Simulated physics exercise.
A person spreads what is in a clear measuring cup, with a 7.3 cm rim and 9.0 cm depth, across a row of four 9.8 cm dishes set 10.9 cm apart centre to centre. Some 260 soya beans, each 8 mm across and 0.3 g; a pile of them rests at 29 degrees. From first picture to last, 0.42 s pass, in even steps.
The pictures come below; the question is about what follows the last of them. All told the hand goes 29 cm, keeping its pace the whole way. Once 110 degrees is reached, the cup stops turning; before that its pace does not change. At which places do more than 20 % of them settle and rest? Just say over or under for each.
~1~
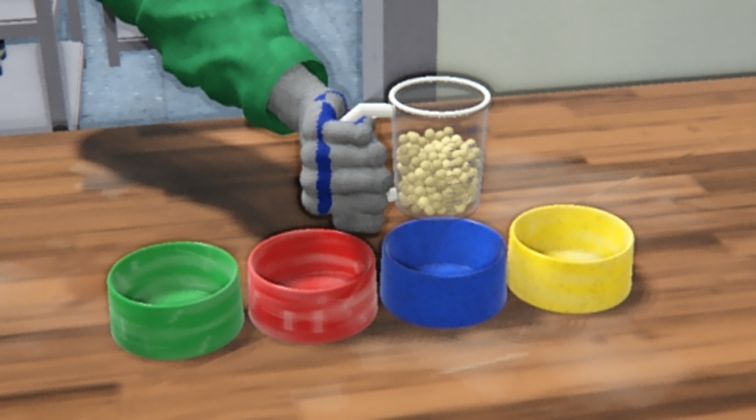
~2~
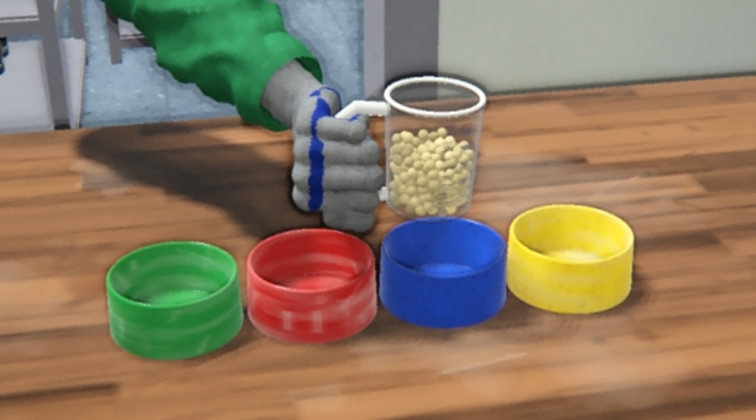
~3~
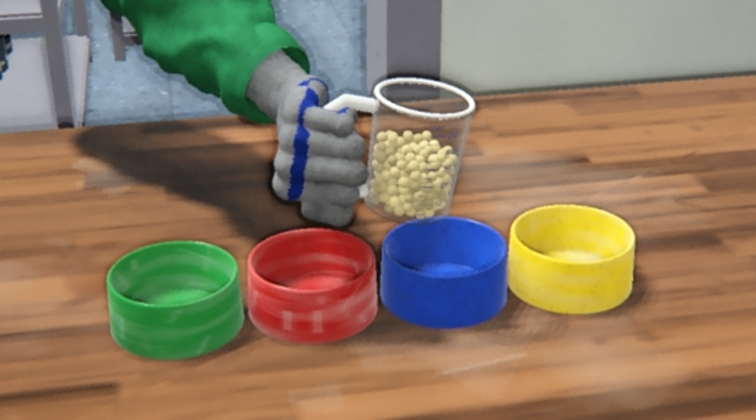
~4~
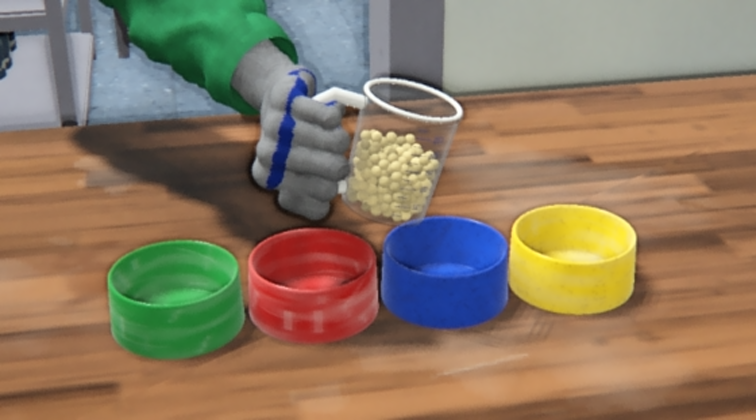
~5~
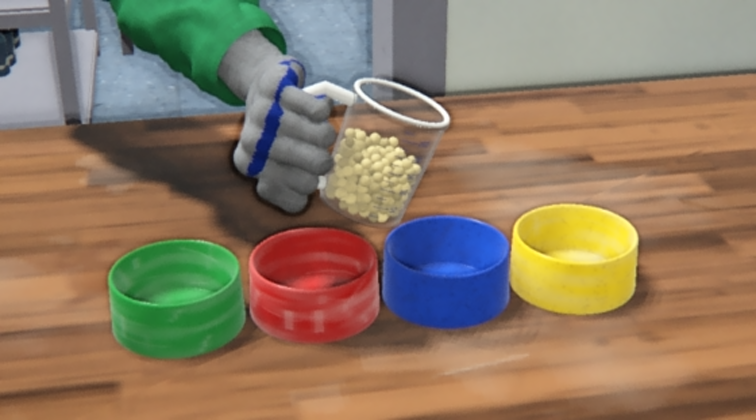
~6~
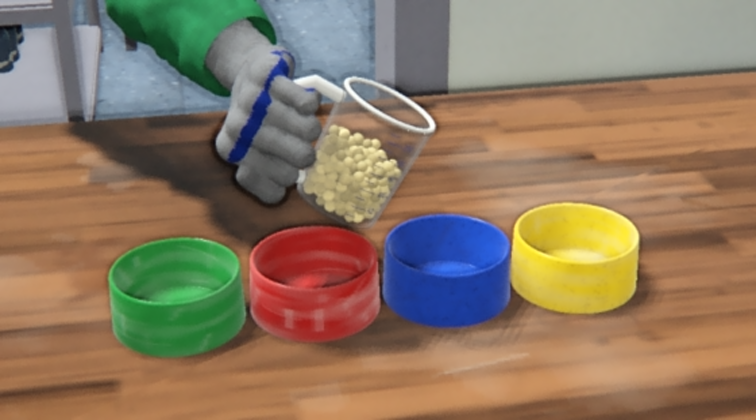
Going through them: Red dish comes out under, blue dish comes out under, green dish comes out over, yellow dish comes out under, counter comes out under.
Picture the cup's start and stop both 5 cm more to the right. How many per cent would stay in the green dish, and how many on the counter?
Then the green dish would get 60 and the counter 10.
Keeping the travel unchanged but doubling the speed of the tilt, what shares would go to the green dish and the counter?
Result - green: 10; counter: 10.
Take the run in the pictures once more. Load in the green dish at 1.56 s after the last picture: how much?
Close to 85 percent of the load.
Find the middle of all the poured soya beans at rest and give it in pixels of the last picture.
My guess is close to (173, 301).
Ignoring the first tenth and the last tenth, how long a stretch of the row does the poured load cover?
It covers some 6 centimetres of the row.
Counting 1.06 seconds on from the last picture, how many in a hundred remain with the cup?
About 80 per cent.
Then, 0.63 s after the last picture, tilt 77 degrees; cup holds 100 %.
Then, 1.06 s after the last picture, tilt 109 degrees; cup holds 80 %, green 15 %.
Then, 1.56 s after the last picture, tilt 110 degrees; cup holds 10 %, green 85 %.
In the end, red 0 %, blue 0 %, green 95 %, yellow 0 %, counter 0 %.
